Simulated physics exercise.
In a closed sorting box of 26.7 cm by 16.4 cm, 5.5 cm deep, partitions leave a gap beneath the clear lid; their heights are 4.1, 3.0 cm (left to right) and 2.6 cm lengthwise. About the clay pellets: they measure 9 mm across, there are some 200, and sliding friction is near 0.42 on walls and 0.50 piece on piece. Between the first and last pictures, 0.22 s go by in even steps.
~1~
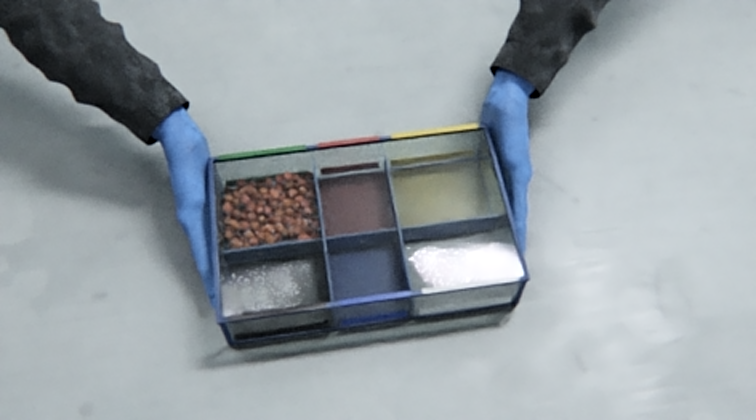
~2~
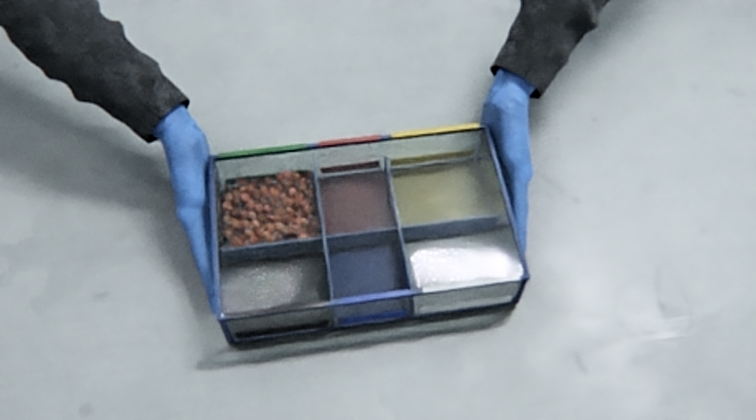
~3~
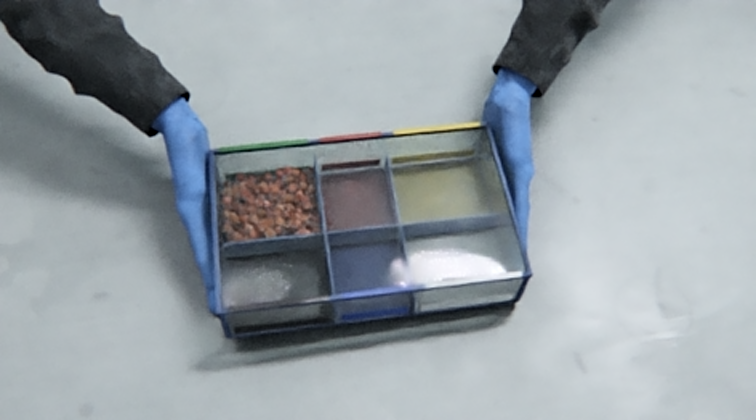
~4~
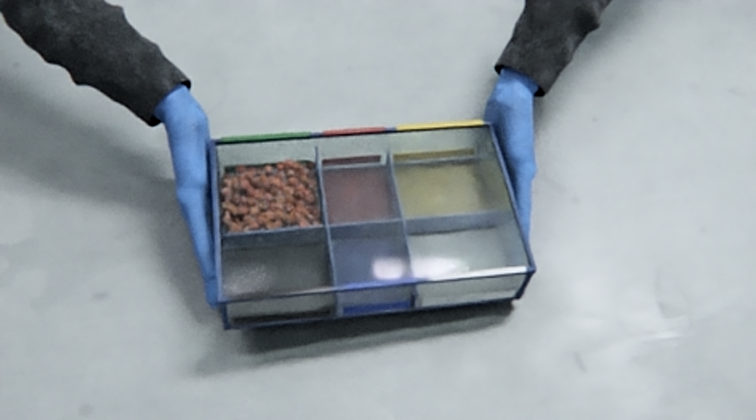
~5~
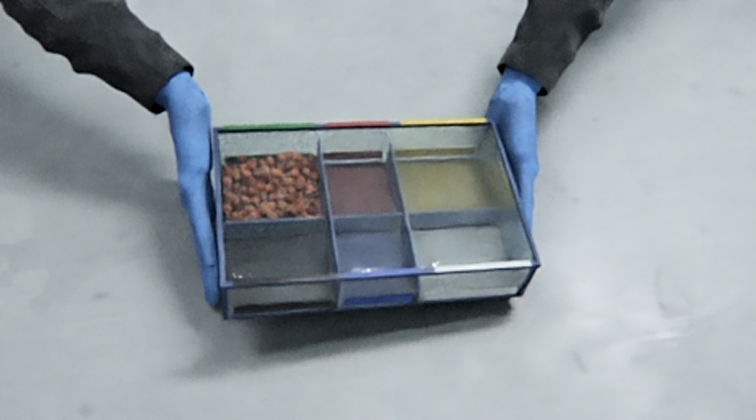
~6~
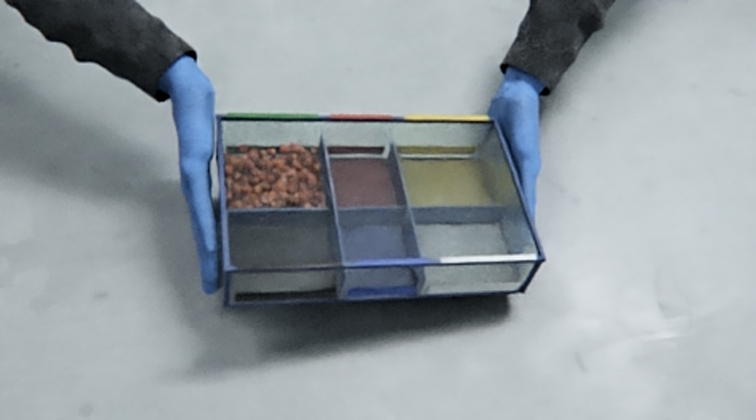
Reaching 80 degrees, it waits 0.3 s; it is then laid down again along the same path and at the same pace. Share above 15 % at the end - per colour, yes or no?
Red compartment no, blue compartment no, green compartment yes, yellow compartment no, white compartment no, black compartment no.
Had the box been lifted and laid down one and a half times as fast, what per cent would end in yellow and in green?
Yellow 5 %; green 95 %.
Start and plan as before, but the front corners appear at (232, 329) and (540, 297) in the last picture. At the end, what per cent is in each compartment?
In per cent, the final split is red 0, blue 15, green 30, yellow 0, white 10, black 45.
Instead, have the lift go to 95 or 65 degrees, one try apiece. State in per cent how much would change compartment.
About 15 and 5 per cent.
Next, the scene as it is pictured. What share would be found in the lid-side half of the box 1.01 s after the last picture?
About 40 per cent.
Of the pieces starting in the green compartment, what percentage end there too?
90 per cent, roughly.
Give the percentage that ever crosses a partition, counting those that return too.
Around 10 percent.
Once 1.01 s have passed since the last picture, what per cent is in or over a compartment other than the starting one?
About 10 %.
Then, 1.01 s after the last picture, tilt 80 degrees; red 5 %, green 90 %, yellow 5 %.
Then, 1.68 s after the last picture, tilt 42 degrees; green 90 %, yellow 10 %.
Then, 2.39 s after the last picture, tilt 0 degrees; green 90 %, yellow 10 %.
In the end, red 0 %, blue 0 %, green 90 %, yellow 10 %, white 0 %, black 0 %.
